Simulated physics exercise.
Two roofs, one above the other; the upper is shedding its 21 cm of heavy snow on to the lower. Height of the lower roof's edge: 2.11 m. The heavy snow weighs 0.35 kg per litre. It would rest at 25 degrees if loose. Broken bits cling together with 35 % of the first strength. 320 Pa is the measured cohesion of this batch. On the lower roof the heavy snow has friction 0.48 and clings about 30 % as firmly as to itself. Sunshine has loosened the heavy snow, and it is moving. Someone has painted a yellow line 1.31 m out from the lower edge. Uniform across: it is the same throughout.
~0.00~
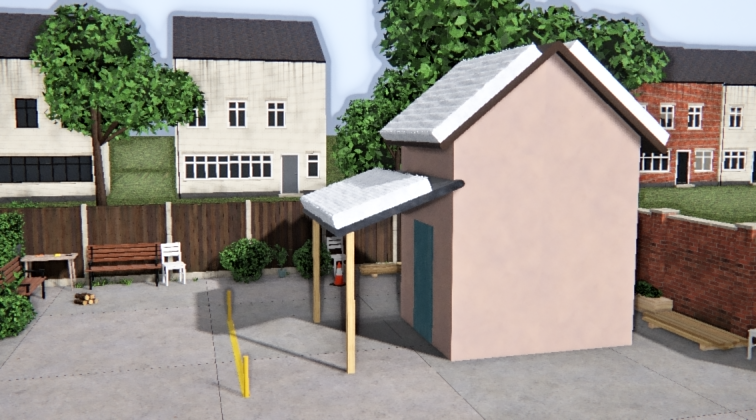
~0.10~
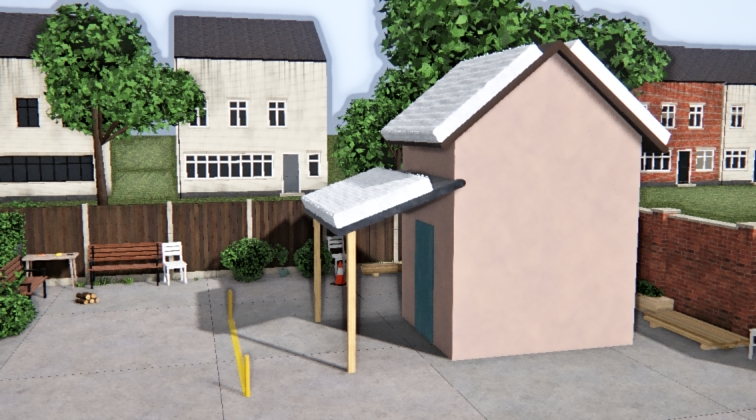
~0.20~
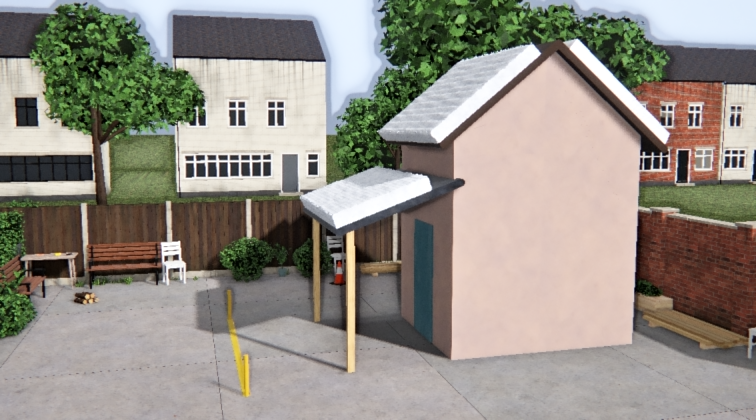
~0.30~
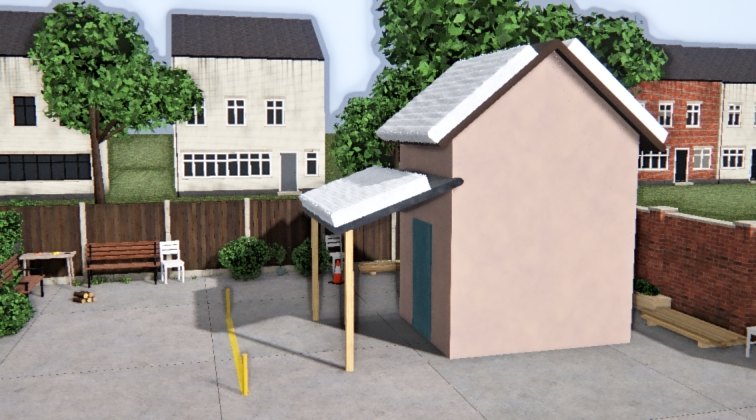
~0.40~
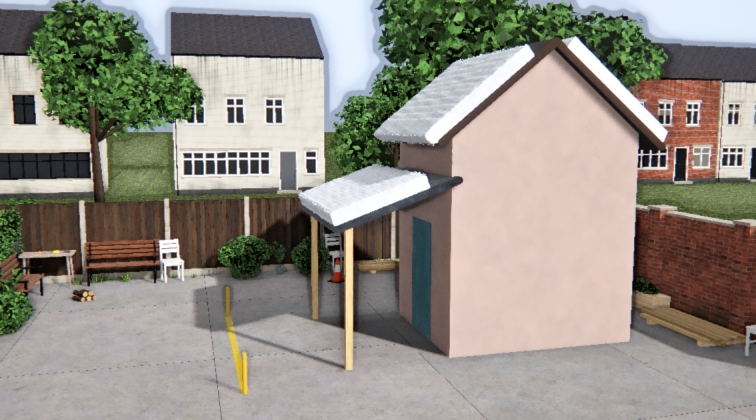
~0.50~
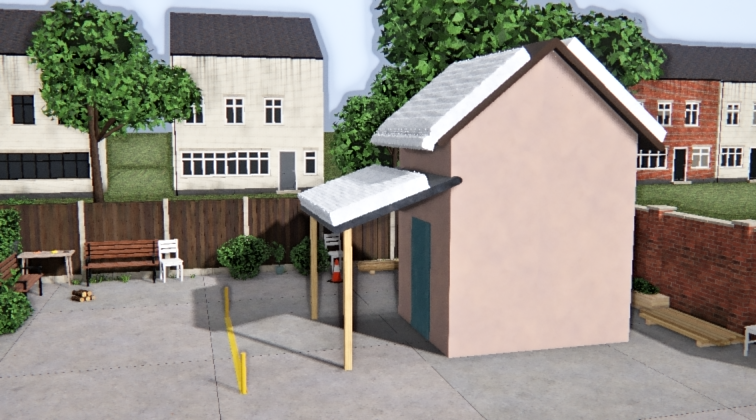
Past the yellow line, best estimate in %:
9 %.
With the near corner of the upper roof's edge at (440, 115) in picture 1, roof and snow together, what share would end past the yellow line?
Roughly 20 %.
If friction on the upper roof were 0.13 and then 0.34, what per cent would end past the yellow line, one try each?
Roughly 35 per cent first, roughly 25 per cent second.
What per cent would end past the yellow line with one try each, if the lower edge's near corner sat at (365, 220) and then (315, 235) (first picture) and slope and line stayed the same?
Try 1: 16 %; try 2: 6 %.
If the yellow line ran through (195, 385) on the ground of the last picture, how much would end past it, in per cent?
In that case some 1 per cent.
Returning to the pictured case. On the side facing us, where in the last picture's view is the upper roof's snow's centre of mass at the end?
Position: About (328, 275).
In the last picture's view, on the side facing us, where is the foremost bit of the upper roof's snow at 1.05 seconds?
You'll find it somewhere near (395, 181) on the near face.
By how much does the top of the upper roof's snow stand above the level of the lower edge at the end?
Roughly 0.8 m.
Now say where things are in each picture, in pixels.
In the first frame, foremost bit of the heavy snow at (438, 137).
In the second frame, foremost bit of the heavy snow at (439, 137), its middle shifted 7 mm.
In the third frame, foremost bit of the heavy snow at (437, 137), its middle shifted 2.5 cm, 1 % of it past the upper edge, in one piece.
In the fourth frame, foremost bit of the heavy snow at (434, 127), its middle shifted 5.7 cm, 3 % of it past the upper edge, in one piece.
In the fifth frame, foremost bit of the heavy snow at (431, 134), its middle shifted 10 cm, 5 % of it past the upper edge, in one piece.
In the sixth frame, foremost bit of the heavy snow at (426, 138), its middle shifted 16 cm, 8 % of it past the upper edge, cracking.
After 1.05 s, none is below the lower edge and 0 % is past the line.
After 1.70 s, none is below the lower edge and 0 % is past the line.
After 2.35 s, 10 % is below the lower edge and 0 % is past the line.
After 3.00 s, 42 % is below the lower edge and 5 % is past the line.
After 4.40 s, 47 % is below the lower edge and 9 % is past the line.
